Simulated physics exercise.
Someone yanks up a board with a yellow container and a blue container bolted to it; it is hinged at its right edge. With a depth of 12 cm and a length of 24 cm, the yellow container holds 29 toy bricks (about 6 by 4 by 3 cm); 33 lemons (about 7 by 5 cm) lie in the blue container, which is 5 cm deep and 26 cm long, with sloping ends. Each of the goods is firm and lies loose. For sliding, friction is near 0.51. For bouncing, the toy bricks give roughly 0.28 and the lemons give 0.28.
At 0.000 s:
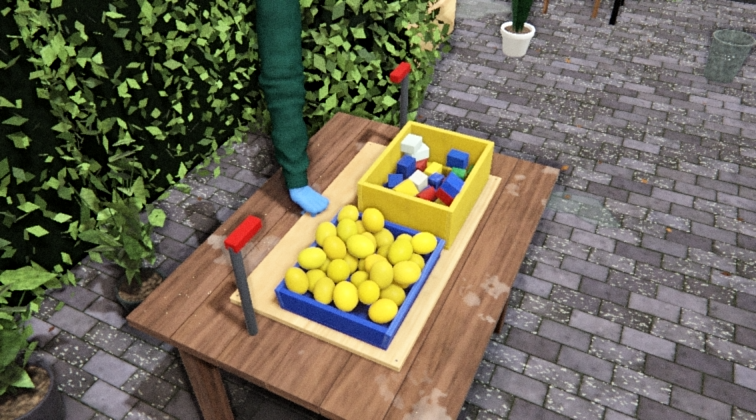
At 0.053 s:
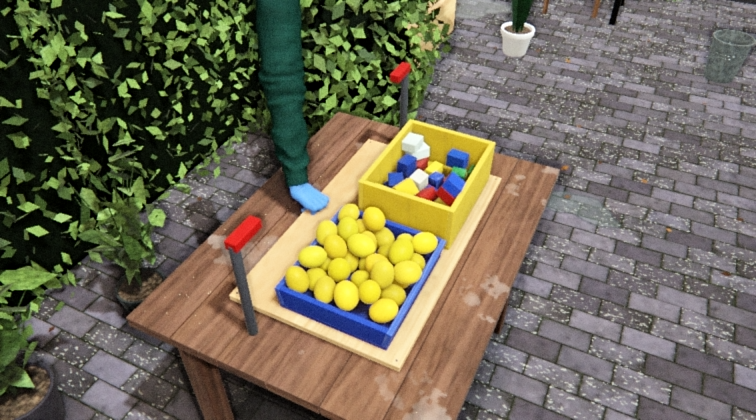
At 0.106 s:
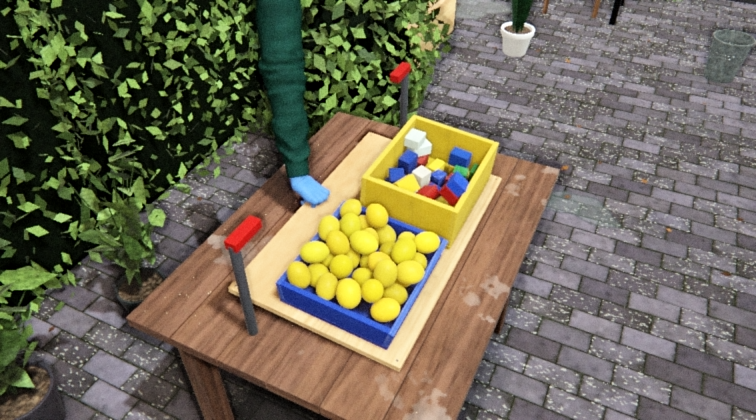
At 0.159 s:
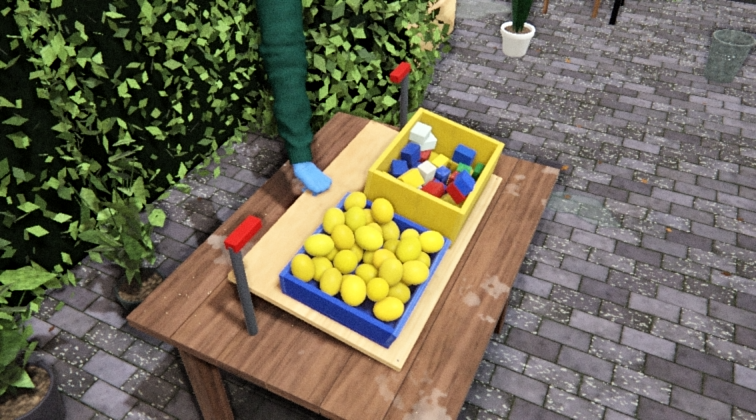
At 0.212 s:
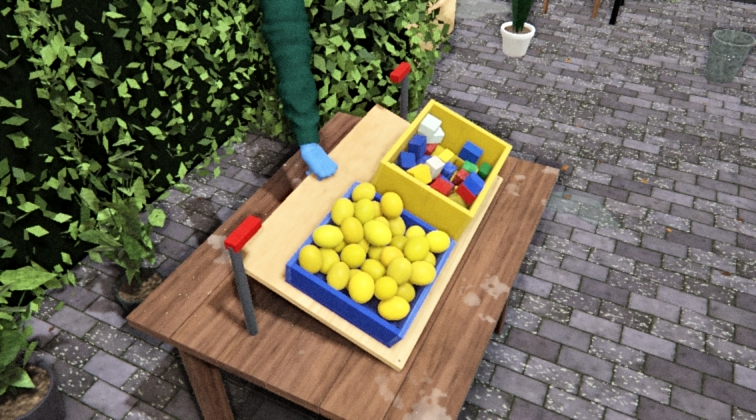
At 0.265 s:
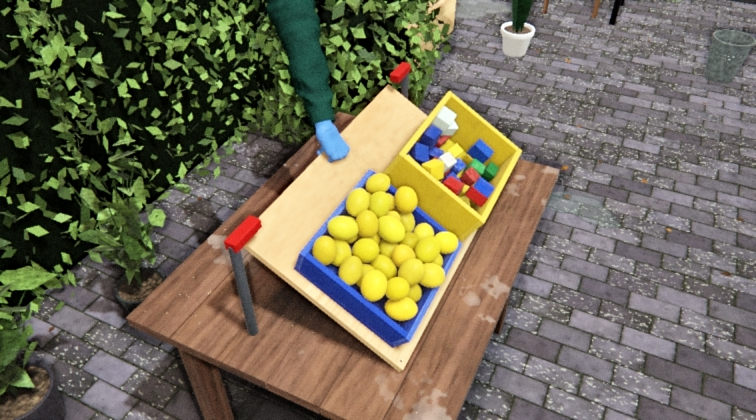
On a wooden table beside a leafy hedge, a gloved hand steadily raises the left side of a pale board, tilting a blue container of lemons and a yellow container of colourful toy bricks toward the right.
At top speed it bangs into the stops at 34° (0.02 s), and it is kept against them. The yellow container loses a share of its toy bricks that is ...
... less than a sixth.
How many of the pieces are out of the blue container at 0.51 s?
Roughly 8 for the blue container.
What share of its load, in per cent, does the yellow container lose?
Estimate: About 5 in a hundred.
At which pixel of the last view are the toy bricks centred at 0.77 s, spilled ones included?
In the last picture they centre on about (471, 182).
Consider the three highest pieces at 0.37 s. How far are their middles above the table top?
28 cm.
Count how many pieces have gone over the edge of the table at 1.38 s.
I'd estimate some 14 at that moment.
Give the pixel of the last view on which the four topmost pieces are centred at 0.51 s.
(419, 215).
After 0.27 s, it hits the stops.
After 0.37 s, tilt 34°; yellow container 29 in, 0 out and blue container 33 in, 0 out.
After 0.51 s, tilt 34°; yellow container 28 in, 1 out and blue container 24 in, 9 out.
After 0.77 s, tilt 34°; yellow container 28 in, 1 out and blue container 13 in, 20 out.
Outcome (at 1.38 s), yellow container 28 in, 1 out and blue container 12 in, 21 out. Asked share, 1 of 29, 3 per cent.
